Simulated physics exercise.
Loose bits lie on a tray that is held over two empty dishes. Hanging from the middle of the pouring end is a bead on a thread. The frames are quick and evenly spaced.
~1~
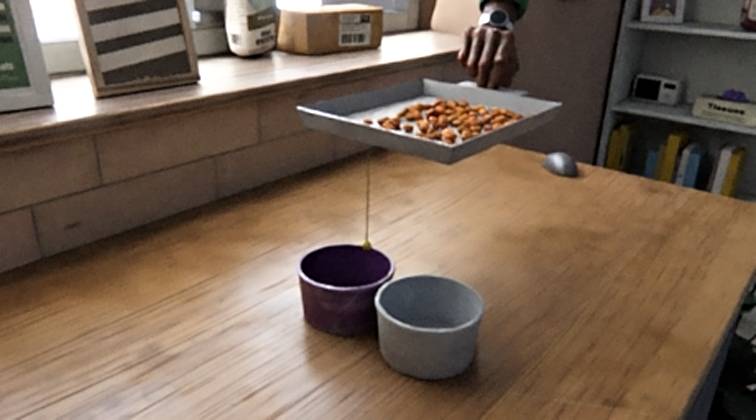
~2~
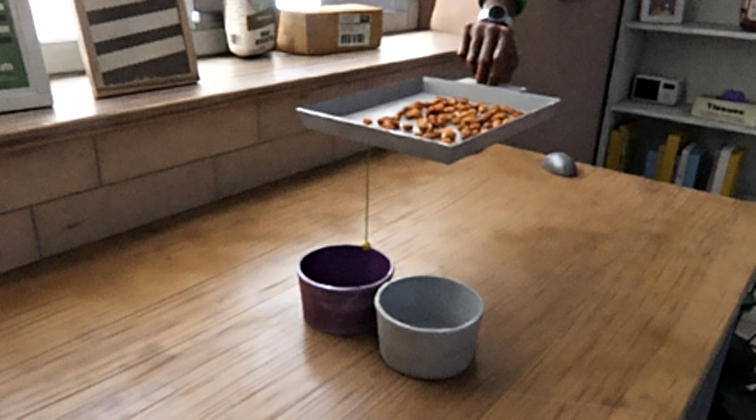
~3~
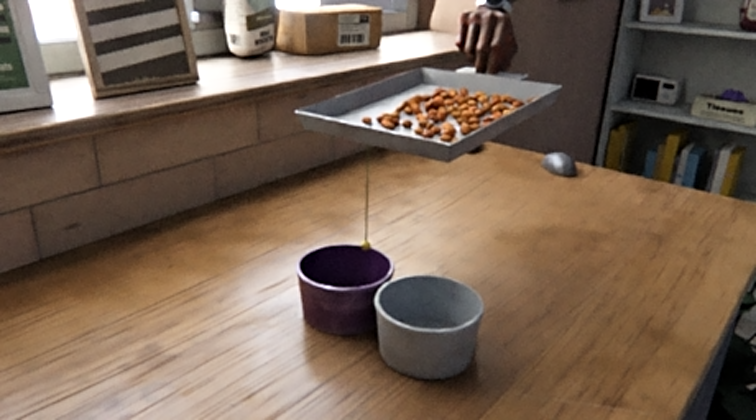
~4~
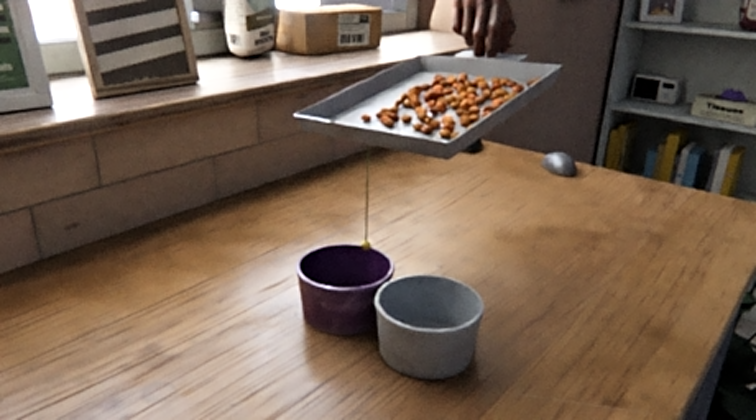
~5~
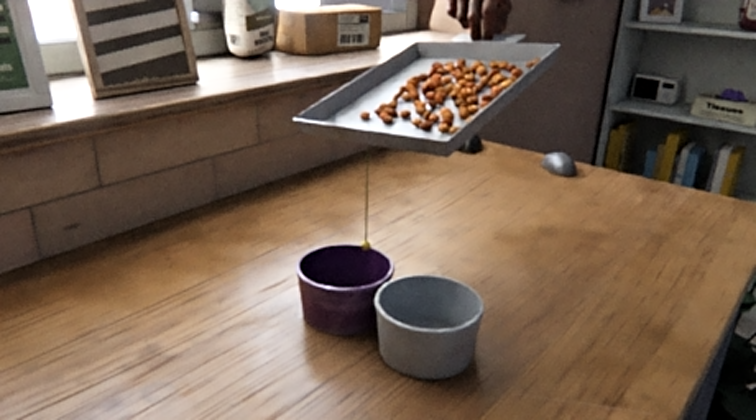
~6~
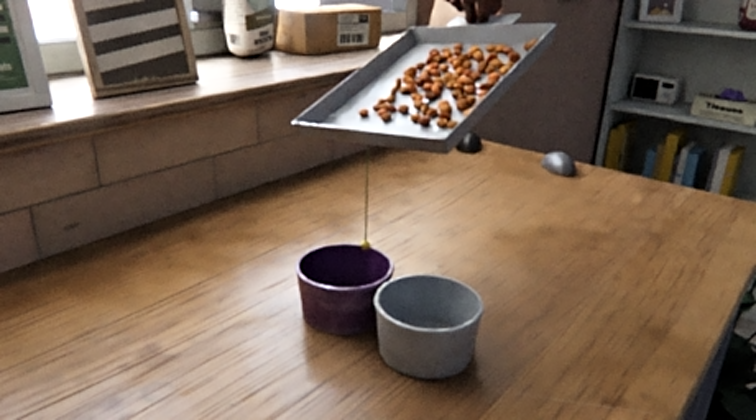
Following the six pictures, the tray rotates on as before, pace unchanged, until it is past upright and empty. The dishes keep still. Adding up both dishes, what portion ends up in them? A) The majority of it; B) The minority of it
B.
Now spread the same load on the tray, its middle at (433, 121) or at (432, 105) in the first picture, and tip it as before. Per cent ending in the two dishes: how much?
Estimates in order: 30 percent, 20 percent.
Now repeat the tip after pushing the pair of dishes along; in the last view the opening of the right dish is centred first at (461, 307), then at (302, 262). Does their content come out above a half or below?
Shy of half, then past half.
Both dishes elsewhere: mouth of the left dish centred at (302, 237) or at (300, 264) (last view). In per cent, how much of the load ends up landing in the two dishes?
It would be near 60 per cent first and near 60 per cent second.
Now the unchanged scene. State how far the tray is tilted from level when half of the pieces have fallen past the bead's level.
Approx. reading: About 95°.
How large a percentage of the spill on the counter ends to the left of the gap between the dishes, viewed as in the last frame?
Some 100 %.
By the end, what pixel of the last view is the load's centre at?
Roughly at (294, 296), give or take.
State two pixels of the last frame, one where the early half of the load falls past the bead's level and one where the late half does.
Starting near (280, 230), moving on to near (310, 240).
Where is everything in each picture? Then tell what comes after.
The first frame shows corners of the pouring end at (306, 108) and (451, 143), level; middle of the load at (452, 119), bits of cat kibble; left dish at (313, 302); right dish at (397, 344); bead on its thread at (367, 245).
The second frame shows corners of the pouring end at (305, 109) and (450, 143), level; middle of the load at (452, 117).
The third frame shows corners of the pouring end at (304, 111) and (449, 141), tipped barely, lowest at the left corner; middle of the load at (452, 110).
The fourth frame shows corners of the pouring end at (302, 113) and (447, 139), tipped a little, lowest at the left corner; middle of the load at (451, 100).
The fifth frame shows corners of the pouring end at (301, 117) and (445, 137), tipped clearly, lowest at the left corner; middle of the load at (449, 90).
The sixth frame shows corners of the pouring end at (300, 120) and (442, 134), tipped clearly, lowest at the left corner; middle of the load at (446, 80); left dish at (312, 302); right dish at (397, 343).
Soon after the last picture, tray tipped steeply; most on the tray; a small part in the air.
A little later, tray tipped past a quarter turn; a small part on the tray; about a quarter in the left dish; about half outside both; about a quarter in the air.
Later still, tray tipped past a quarter turn; about a third in the left dish; about two thirds outside both.
At rest, tray tipped past a quarter turn; none in the right dish; about a third in the left dish; about two thirds outside both.
